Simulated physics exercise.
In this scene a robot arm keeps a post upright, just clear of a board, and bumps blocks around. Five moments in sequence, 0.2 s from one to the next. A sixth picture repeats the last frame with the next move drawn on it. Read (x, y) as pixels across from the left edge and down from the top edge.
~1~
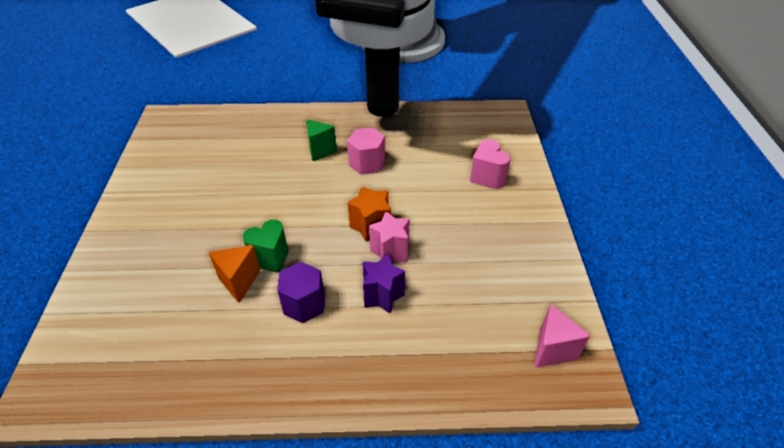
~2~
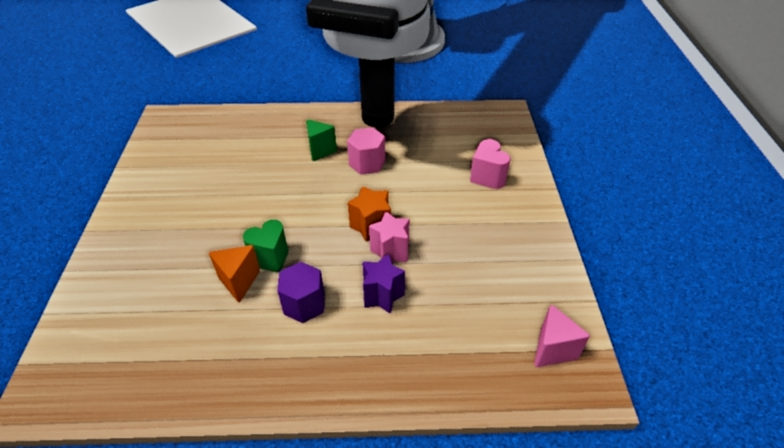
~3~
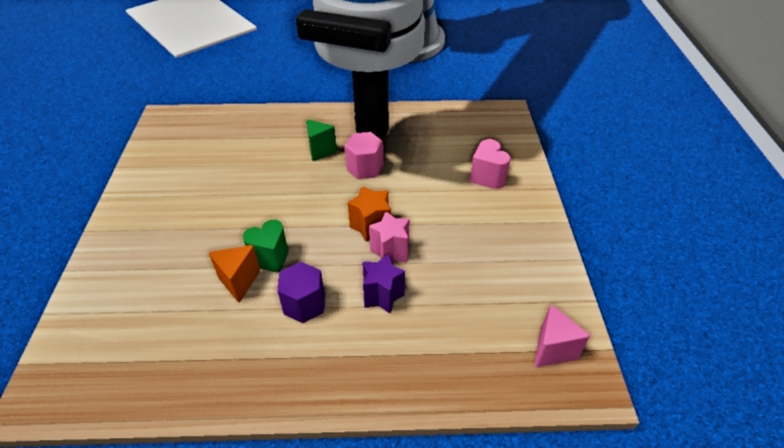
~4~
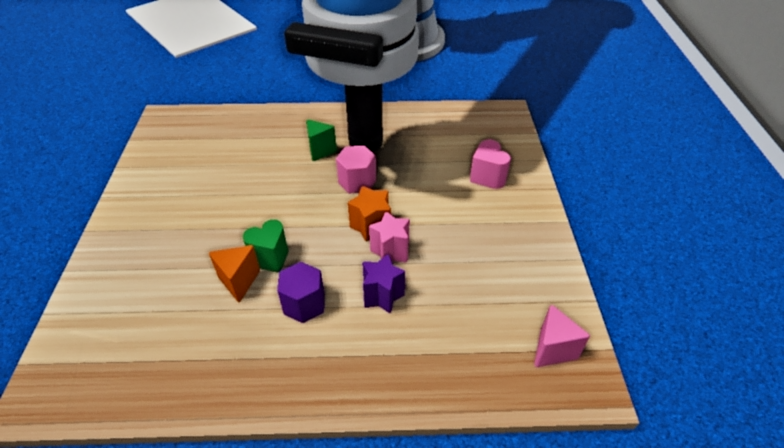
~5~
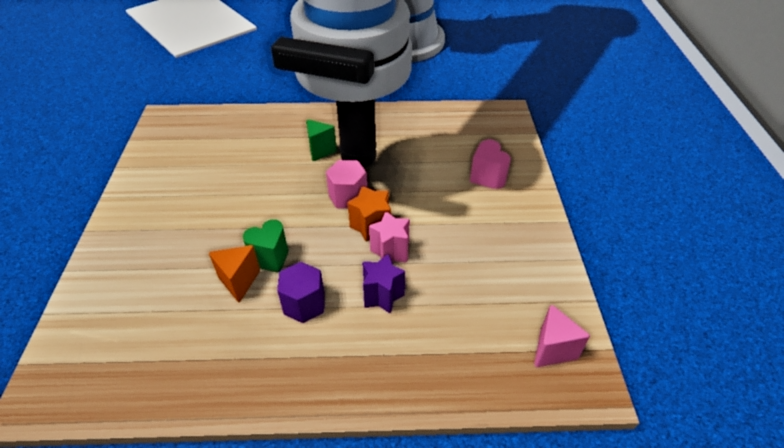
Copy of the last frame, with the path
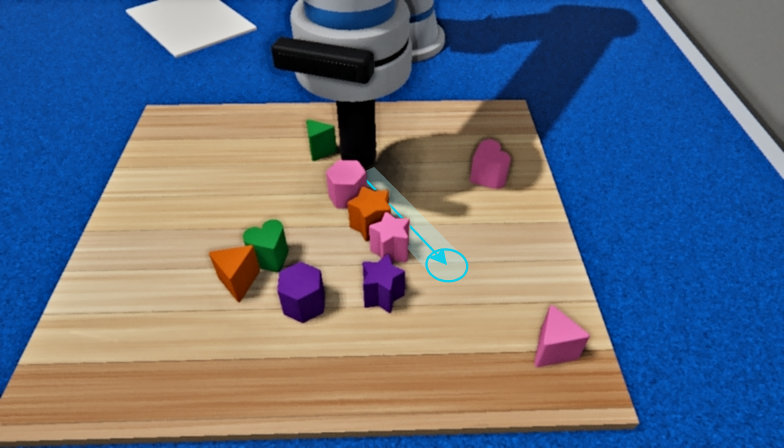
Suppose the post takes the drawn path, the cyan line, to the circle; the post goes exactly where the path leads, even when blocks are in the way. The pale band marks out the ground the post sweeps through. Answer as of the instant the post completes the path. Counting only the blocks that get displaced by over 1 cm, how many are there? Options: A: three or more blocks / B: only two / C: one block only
A: Three or more blocks.
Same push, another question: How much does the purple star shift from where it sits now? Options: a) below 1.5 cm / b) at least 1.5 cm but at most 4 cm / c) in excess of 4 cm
It's a.
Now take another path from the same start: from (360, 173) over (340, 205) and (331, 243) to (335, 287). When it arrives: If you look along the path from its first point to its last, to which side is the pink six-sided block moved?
The right-hand side.
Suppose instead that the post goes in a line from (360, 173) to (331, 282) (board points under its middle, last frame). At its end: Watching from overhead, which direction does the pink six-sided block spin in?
Its rotation is clockwise.
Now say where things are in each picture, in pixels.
Post's lower end (383, 109); green three-sided block (317, 127); pink six-sided block (366, 138); orange star (371, 200); purple star (382, 271); pink star (391, 226), in the first picture.
Post (378, 119); blocks still, in the second picture.
Post (372, 130); pink six-sided block (364, 142), in the third picture.
Post (366, 143); pink six-sided block (356, 156), in the fourth picture.
Post (359, 158); green three-sided block (317, 127); pink six-sided block (346, 171); orange star (371, 200); purple star (382, 271); pink star (391, 226), in the fifth picture.
Drawn move, from (360, 173) to (447, 265).
What follows on the original path. One third of the way, post (386, 185); pink six-sided block (344, 181), turned 45° clockwise; orange star (371, 205), turned 15° anticlockwise.
Two thirds of the way, post (415, 216); pink six-sided block (344, 181), turned 45° clockwise; orange star (373, 212), turned 40° clockwise; pink star (390, 240), turned 35° anticlockwise.
At the end, post (449, 250); green three-sided block still; pink six-sided block (344, 181), turned 45° clockwise; orange star (373, 212), turned 40° clockwise; purple star still; pink star (390, 240), turned 35° anticlockwise.
